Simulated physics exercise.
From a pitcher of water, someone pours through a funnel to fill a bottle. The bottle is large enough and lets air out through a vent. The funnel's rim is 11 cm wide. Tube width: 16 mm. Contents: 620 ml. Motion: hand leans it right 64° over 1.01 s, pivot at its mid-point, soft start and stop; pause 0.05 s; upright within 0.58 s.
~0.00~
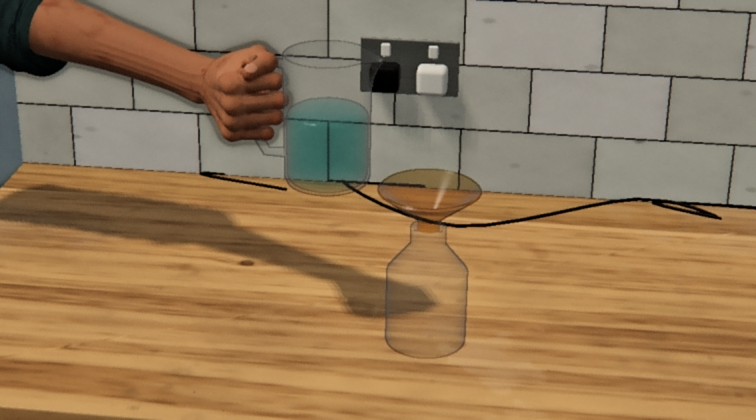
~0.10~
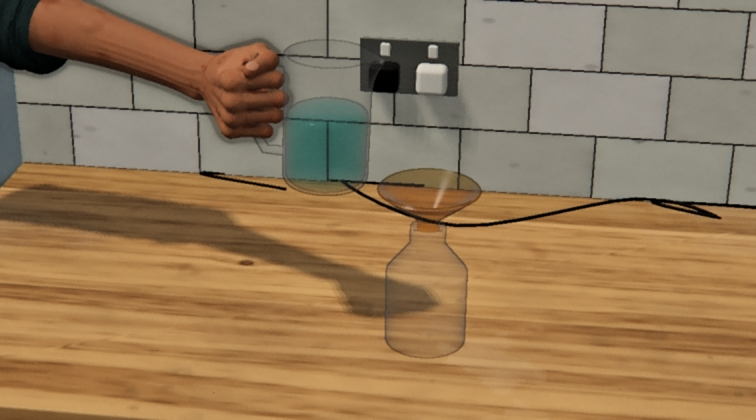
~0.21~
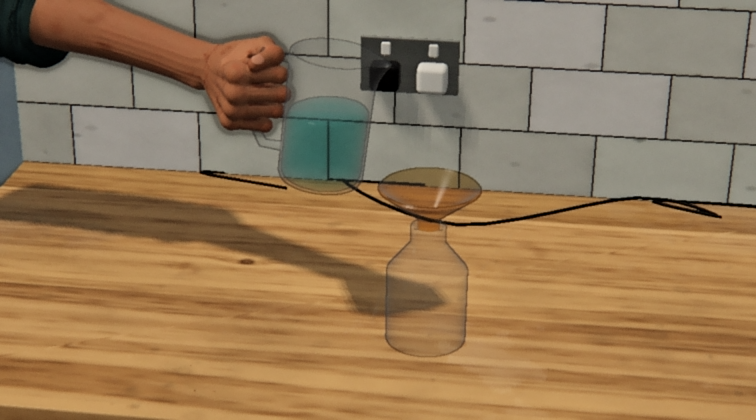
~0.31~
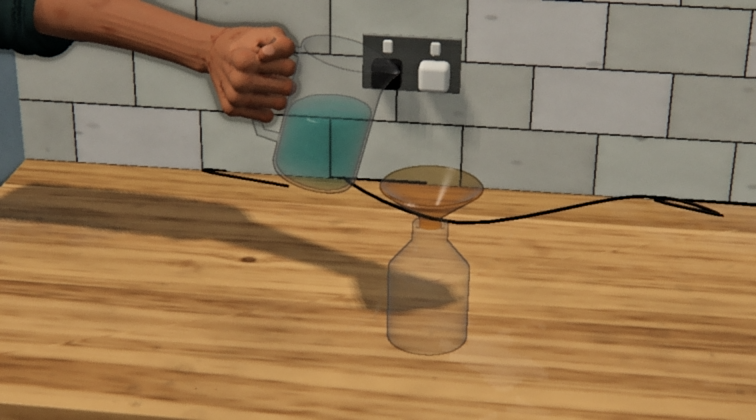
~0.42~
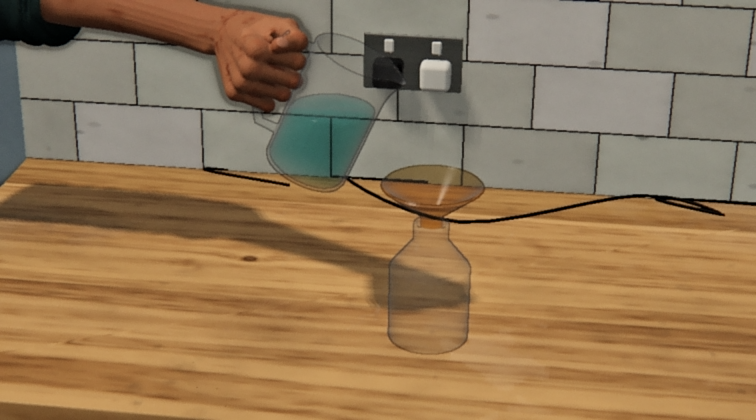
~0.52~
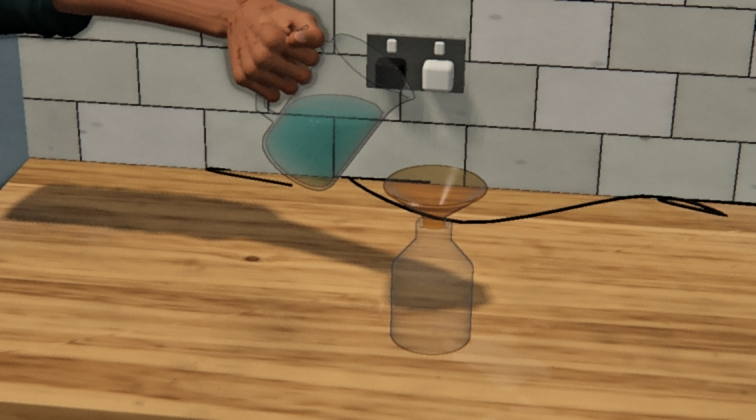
On a wooden counter against a grey tiled wall, a hand holds a clear pitcher of blue-green water upright, then leans it gradually to the right beside an orange funnel set in the neck of an empty clear bottle.
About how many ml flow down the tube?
About 60 ml.
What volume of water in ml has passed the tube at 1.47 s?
Volume estimate: Close to 20 ml.
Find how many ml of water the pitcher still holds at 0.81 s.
Some 620 ml are still held at that time.
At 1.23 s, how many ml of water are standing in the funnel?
I'd put it at about 30 ml.
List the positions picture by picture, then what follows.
In the first frame, it leans 0°; its right rim is at (383, 59); the water meets the walls at (298, 107) and (360, 111); the funnel's rim runs from (383, 190) to (477, 196).
In the second frame, it leans 2°; its right rim is at (385, 60); the water meets the walls at (297, 107) and (359, 110).
In the third frame, it leans 7°; its right rim is at (390, 64); the water meets the walls at (295, 106) and (362, 110).
In the fourth frame, it leans 14°; its right rim is at (399, 71); the water meets the walls at (293, 106) and (367, 108).
In the fifth frame, it leans 23°; its right rim is at (407, 82); the water meets the walls at (289, 111) and (366, 109).
In the sixth frame, it leans 34°; its right rim is at (415, 97); the water meets the walls at (282, 117) and (374, 108).
By 0.81 s the tilt is 58° and 0 ml has passed the tube, 0 ml is in the funnel, 620 ml in the pitcher and 0 ml has missed.
By 1.01 s the tilt is 64° and 5 ml has passed the tube, 10 ml is in the funnel, 585 ml in the pitcher and 0 ml has missed.
By 1.23 s the tilt is 51° and 10 ml has passed the tube, 30 ml is in the funnel, 540 ml in the pitcher and 0 ml has missed.
By 1.47 s the tilt is 13° and 20 ml has passed the tube, 35 ml is in the funnel, 535 ml in the pitcher and 20 ml has missed.
At rest 60 ml has passed the tube, 0 ml is in the funnel, 535 ml in the pitcher and 25 ml has missed.
